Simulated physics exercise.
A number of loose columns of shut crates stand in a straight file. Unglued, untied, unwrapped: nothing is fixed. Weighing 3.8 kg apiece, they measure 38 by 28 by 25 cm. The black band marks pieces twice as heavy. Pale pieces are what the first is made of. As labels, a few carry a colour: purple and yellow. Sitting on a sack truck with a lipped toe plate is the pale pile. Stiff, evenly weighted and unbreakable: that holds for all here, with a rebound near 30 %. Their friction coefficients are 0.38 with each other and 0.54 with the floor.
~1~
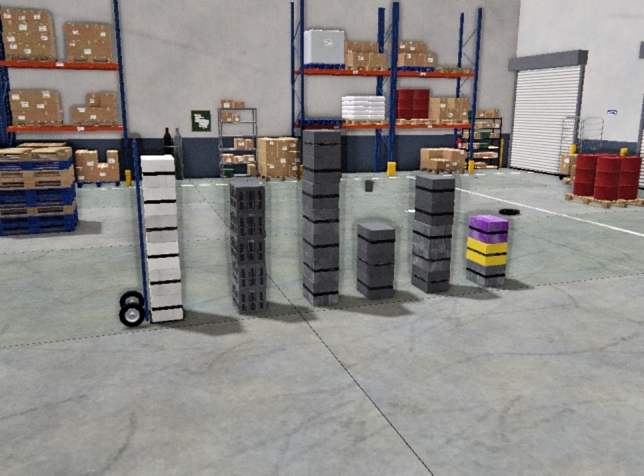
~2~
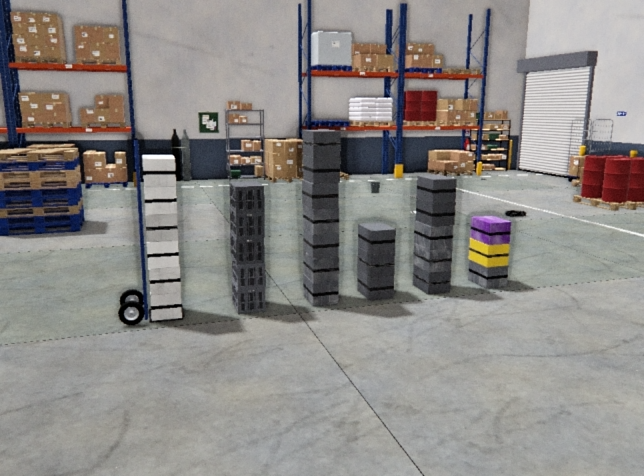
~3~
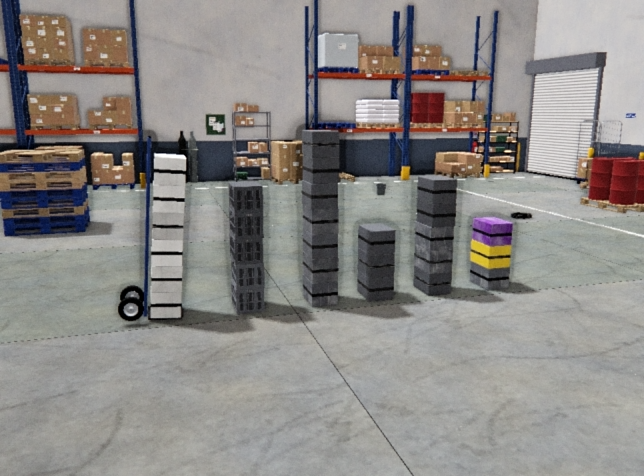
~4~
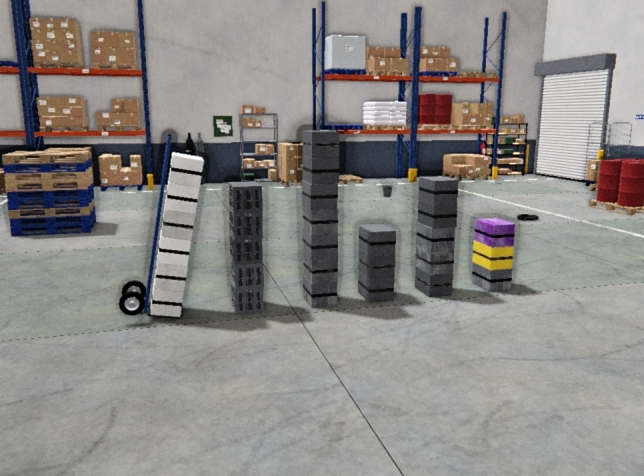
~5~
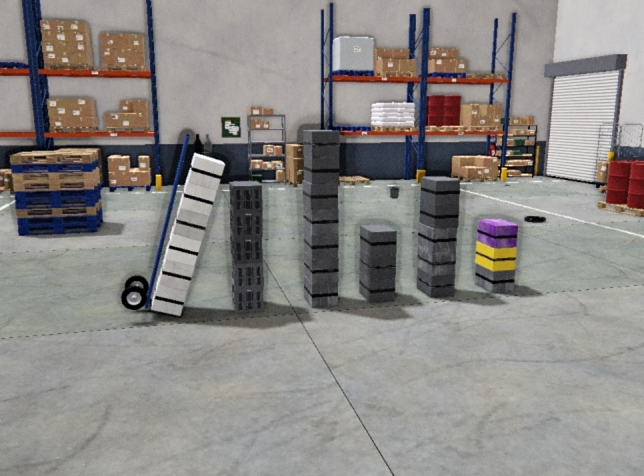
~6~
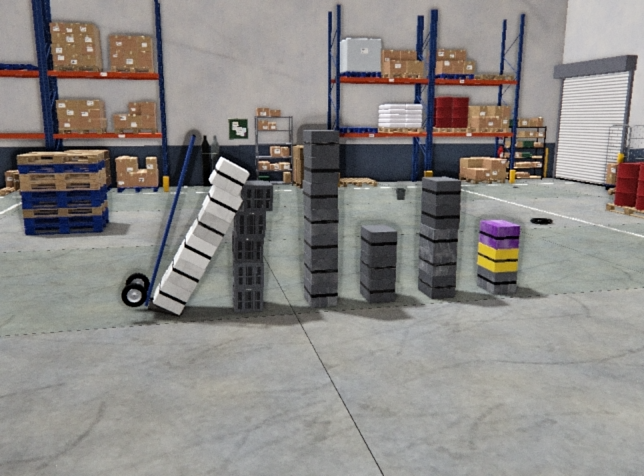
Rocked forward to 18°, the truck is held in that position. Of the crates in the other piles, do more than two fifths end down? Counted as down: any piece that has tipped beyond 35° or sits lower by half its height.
Yes.
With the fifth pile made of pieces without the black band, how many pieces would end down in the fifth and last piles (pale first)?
The fifth pile would have 5 down and the last pile 3.
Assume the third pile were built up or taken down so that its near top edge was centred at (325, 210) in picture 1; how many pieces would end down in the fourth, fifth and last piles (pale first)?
Fourth 2, fifth 0, last 0.
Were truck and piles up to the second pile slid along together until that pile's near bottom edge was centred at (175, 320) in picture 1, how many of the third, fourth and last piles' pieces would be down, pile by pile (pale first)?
In that case third pile 0, fourth pile 0, last pile 0.
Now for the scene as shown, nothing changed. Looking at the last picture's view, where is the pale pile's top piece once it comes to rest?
It should be centred near (318, 251) in the final frame.
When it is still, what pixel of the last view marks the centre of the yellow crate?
End point in last frame: Roughly (553, 273).
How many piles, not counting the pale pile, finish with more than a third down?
Counted up, you get 5.
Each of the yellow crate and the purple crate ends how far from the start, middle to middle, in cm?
Net displacement (cm): Yellow = 80; purple = 160.
Then, 0.46 s past the last view, 6 of the pale pile down; none of the 23 other crates down, 9 disturbed.
Then, 1.28 s past the last view, 6 of the pale pile down; 11 of the 23 other crates down.
Then, 2.16 s past the last view, 6 of the pale pile down; 21 of the 23 other crates down; purple crate 52° from how it stood, 40 cm lower; yellow crate 46° from how it stood, 19 cm lower.
In the end, 6 of the pale pile down; 21 of the 23 other crates down; purple crate upside down; yellow crate on its side. That is 91 per cent. From the last view, middles, purple crate near (606, 270), yellow crate near (553, 273).
